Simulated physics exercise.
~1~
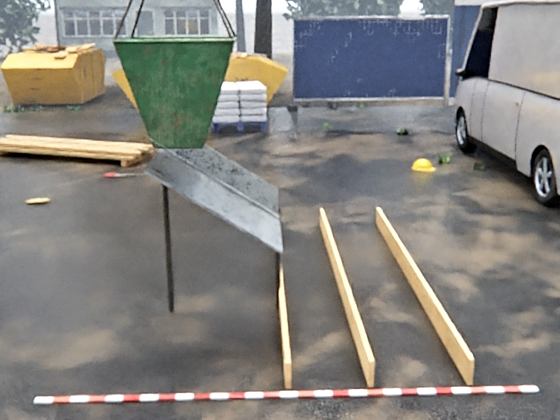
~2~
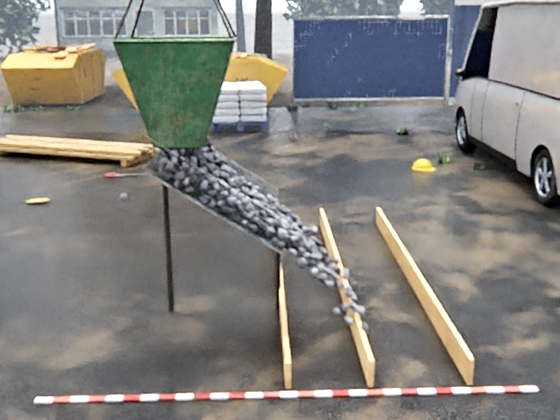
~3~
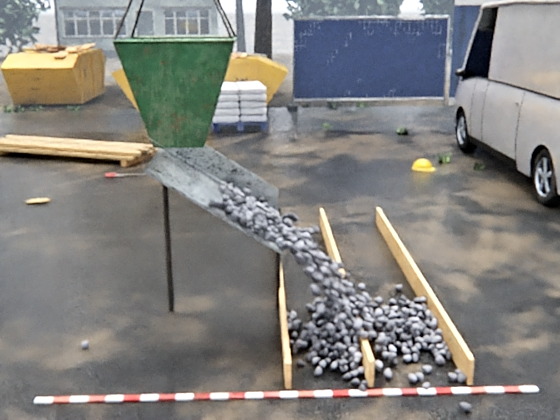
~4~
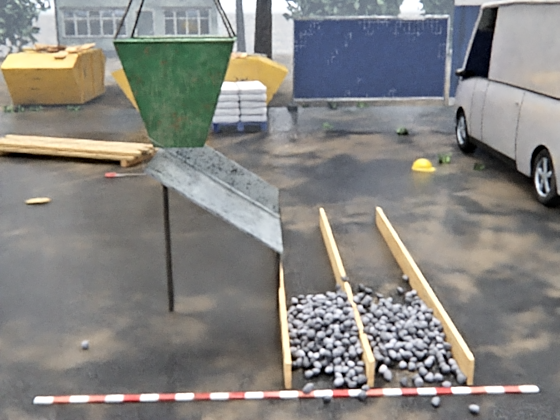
The footage shows grey cobbles pouring from a green skip onto a sloping steel chute, sliding down to the right and tumbling among wooden planks on the ground, where they settle in two bays, more in the left one, with a few stray stones outside.
